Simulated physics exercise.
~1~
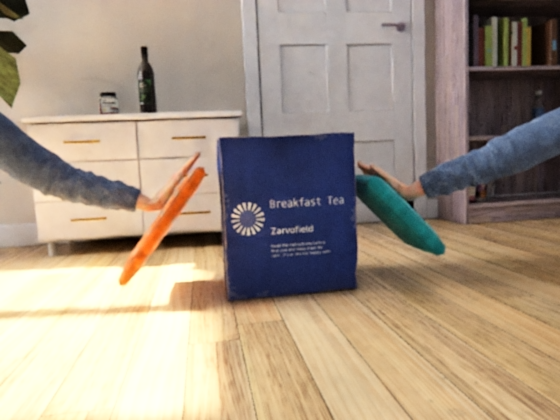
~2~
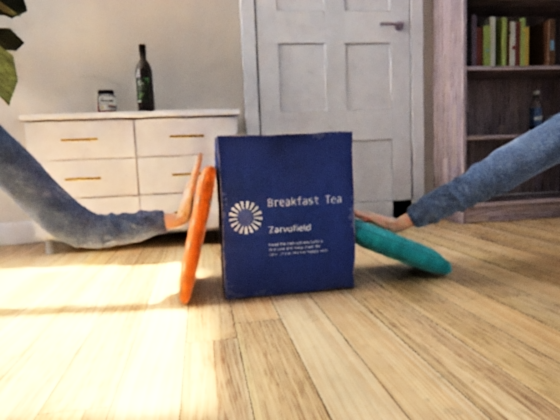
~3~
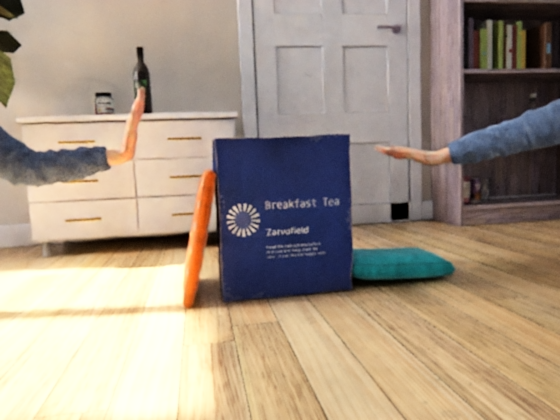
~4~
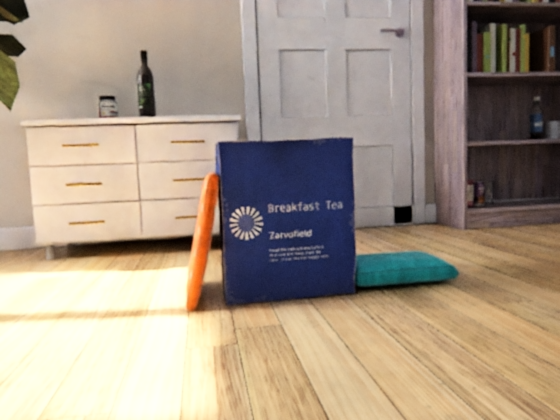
A blue box labelled Breakfast Tea stands upright on a sunlit wooden floor, seen from low down by a slightly swaying camera, with a white chest of drawers, a pale door and a bookshelf behind. Two hands reach in from either side, the left pressing an orange seat pad and the right a turquoise soft bag towards the box. The orange pad comes to lean against the box's left side while the turquoise bag sinks lower on the right. The hands let go and draw back out of view. The pad stays propped, and the bag lies flat on the floor.
